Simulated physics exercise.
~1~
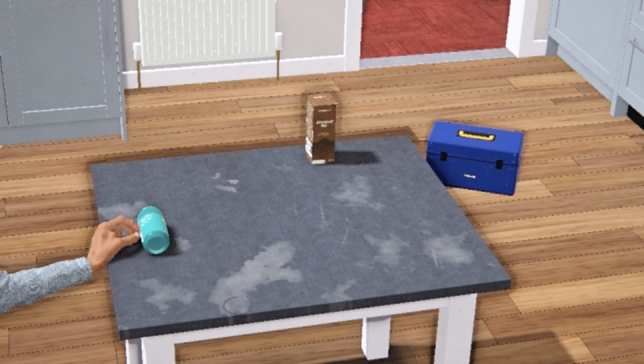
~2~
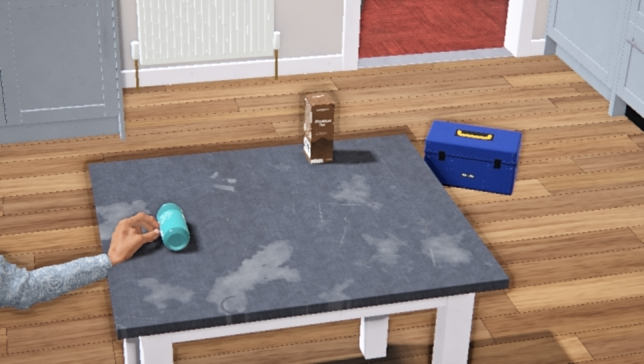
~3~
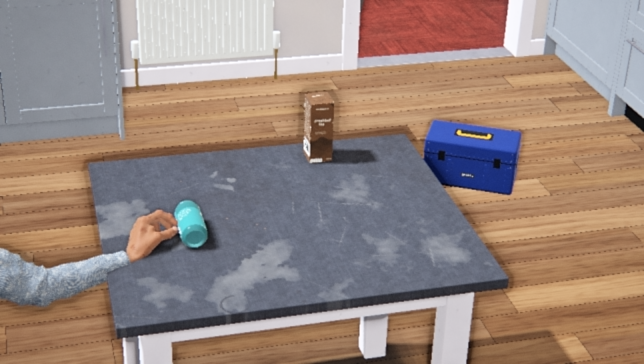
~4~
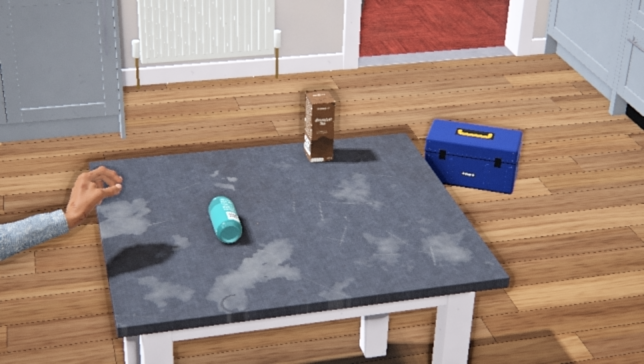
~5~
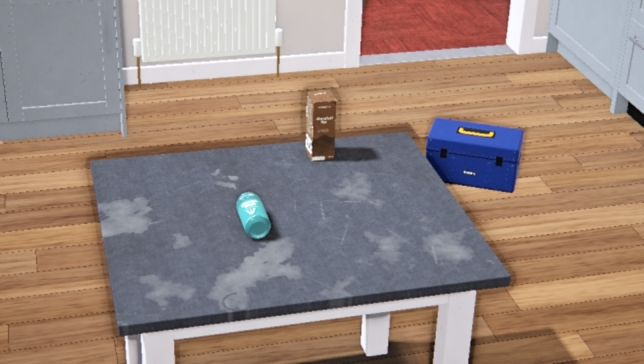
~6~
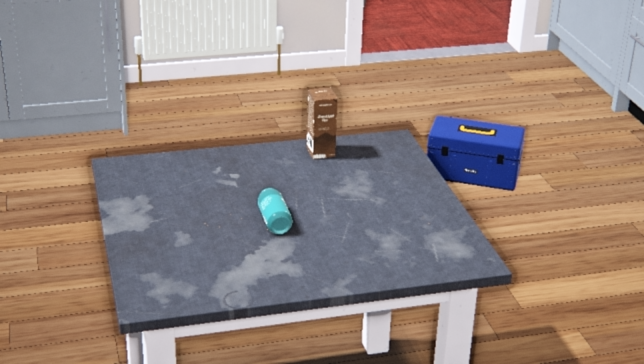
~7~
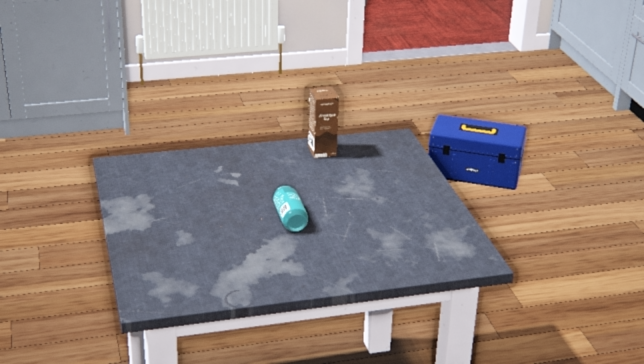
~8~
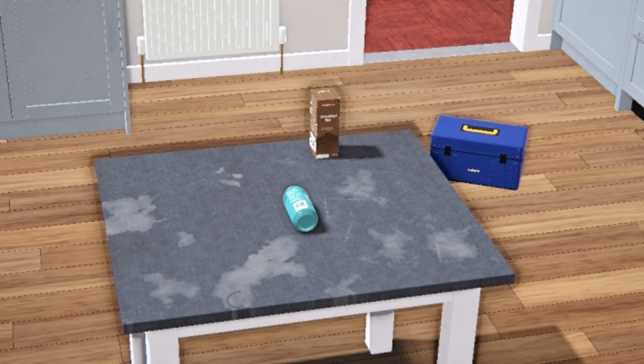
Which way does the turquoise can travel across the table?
The turquoise can travels to the right, first pushed by the hand and then moving on by itself.
